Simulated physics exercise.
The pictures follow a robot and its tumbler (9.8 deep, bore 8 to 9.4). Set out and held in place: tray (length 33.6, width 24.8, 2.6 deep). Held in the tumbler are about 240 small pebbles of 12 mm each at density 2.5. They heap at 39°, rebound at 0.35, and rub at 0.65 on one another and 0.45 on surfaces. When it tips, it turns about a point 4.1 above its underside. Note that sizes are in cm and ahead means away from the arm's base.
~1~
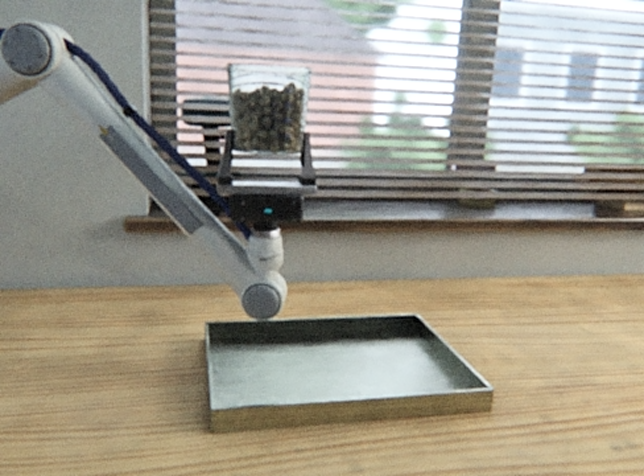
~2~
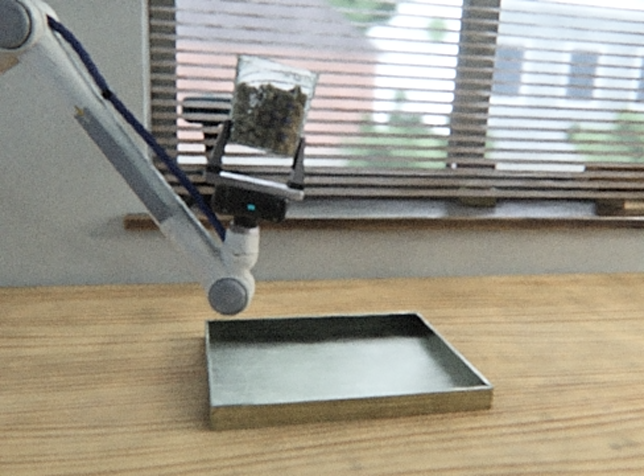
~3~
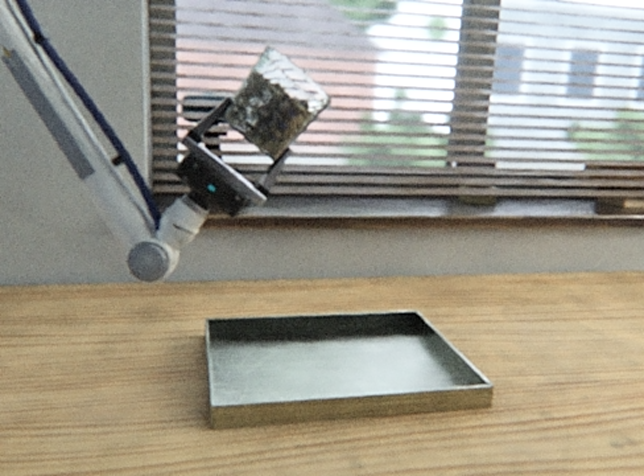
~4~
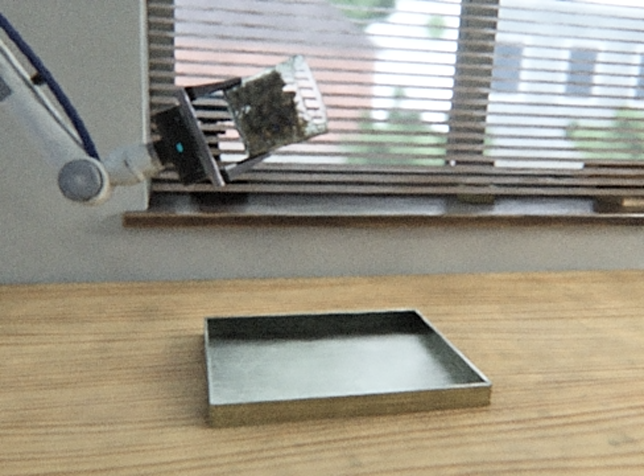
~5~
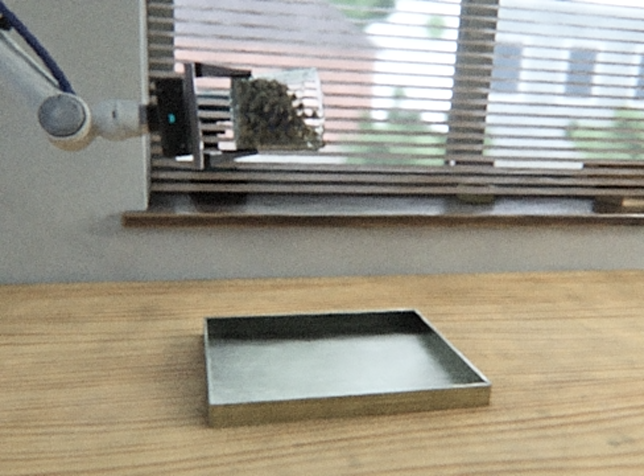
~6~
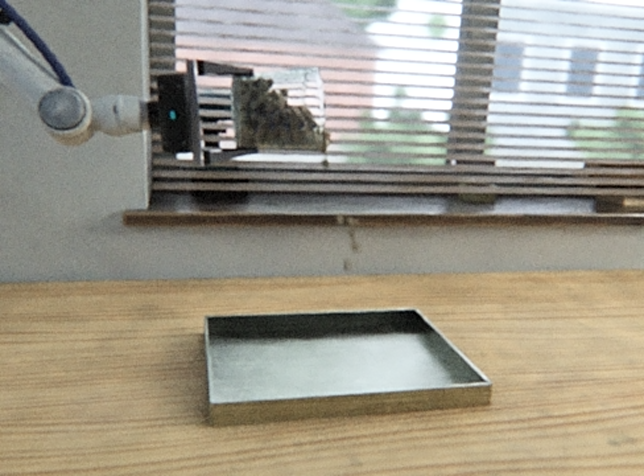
A white robot arm held a clear tumbler of small brown pieces above a metal tray, then turned it rightward onto its side until a few pieces dropped from its mouth.
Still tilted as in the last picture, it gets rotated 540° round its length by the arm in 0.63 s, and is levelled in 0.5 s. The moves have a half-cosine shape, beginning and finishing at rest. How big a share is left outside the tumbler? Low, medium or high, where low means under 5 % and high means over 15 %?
High.
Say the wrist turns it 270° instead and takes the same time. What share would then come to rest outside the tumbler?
Then about 25 per cent.
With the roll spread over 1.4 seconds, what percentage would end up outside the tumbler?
Then roughly 55 per cent.
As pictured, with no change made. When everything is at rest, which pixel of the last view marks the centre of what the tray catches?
Around (372, 349).
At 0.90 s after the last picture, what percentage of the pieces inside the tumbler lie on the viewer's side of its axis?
The answer works out at some 50 percent.
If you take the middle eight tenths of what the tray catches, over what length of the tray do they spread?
That stretch is roughly 14 cm long.
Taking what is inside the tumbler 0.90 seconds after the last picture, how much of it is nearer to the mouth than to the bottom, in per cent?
I reckon roughly 35 per cent.
Then, 0.45 s after the last picture, tipped 86°, highest piece 39 above the table; 202 in the tumbler, 22 in the tray, 13 in flight or on a rim.
Then, 0.90 s after the last picture, tipped 37°, highest piece 38 above the table; 177 in the tumbler, 43 in the tray, 7 on the table or floor, 10 in flight or on a rim.
Then, 1.33 s after the last picture, upright, highest piece 39 above the table; 177 in the tumbler, 52 in the tray, 8 on the table or floor.
Then, 2.03 s after the last picture, upright, highest piece 39 above the table; 177 in the tumbler, 52 in the tray, 8 on the table or floor.
Final count, 177 in the tumbler, 52 in the tray, 8 on the table or floor. That is 25 % outside the tumbler.
